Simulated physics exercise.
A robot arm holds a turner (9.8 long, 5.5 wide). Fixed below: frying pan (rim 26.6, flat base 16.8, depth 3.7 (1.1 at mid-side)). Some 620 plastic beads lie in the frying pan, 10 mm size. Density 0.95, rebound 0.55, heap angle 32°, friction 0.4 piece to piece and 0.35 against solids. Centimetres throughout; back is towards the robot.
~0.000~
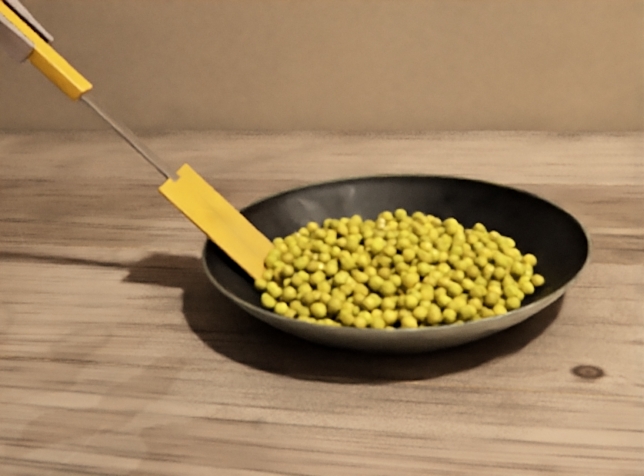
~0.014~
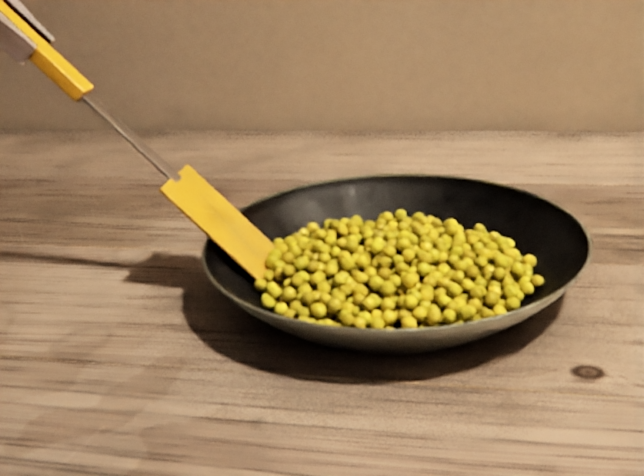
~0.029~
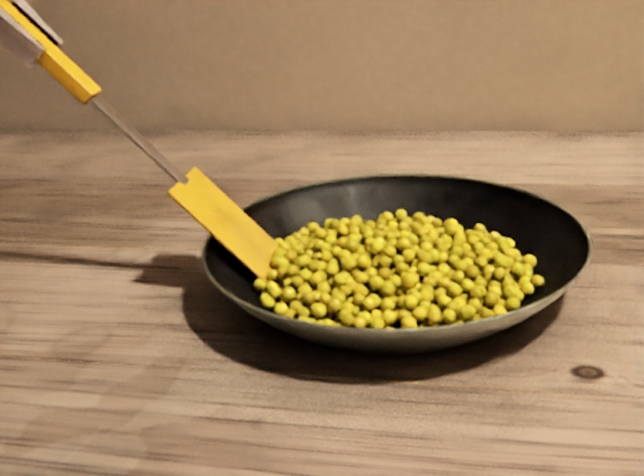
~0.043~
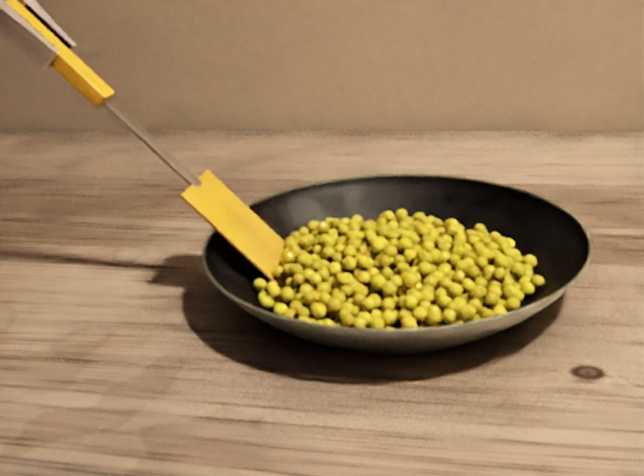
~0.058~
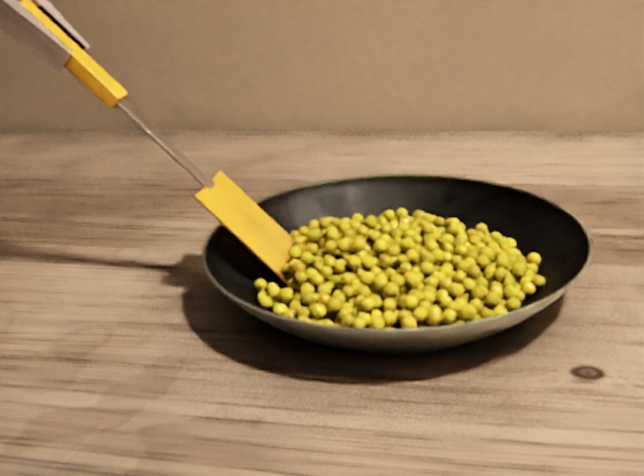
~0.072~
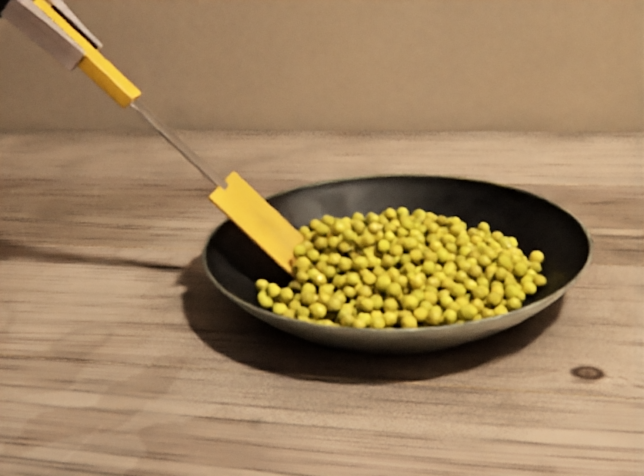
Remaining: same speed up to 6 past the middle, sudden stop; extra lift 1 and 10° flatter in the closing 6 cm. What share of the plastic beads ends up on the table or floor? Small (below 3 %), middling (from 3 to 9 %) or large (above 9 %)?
Answer: Small; below 3 % of the plastic beads finish on the table or floor.
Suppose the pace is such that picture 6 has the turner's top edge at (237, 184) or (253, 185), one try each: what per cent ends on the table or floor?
About 0 and 0 per cent.
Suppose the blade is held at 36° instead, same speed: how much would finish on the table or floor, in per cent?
Then about 0 per cent.
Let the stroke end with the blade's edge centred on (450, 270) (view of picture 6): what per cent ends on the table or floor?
About 0 per cent.
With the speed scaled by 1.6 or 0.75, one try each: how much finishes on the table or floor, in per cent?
Some 0 and 0 per cent.
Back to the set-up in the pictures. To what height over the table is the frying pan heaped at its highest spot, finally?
About 4.5 cm.
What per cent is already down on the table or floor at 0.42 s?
About 0 per cent.
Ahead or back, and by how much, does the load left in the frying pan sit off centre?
Roughly 3.0 cm ahead.
After 0.13 s, sloping 46°, highest piece 6 above the table; 616 in the frying pan.
After 0.19 s, sloping 42°, highest piece 5 above the table; 616 in the frying pan.
After 0.42 s, sloping 36°, highest piece 4 above the table; 616 in the frying pan.
After 1.47 s, sloping 36°, highest piece 4 above the table; 616 in the frying pan.
At rest, 616 in the frying pan. That is 0 % on the table or floor.
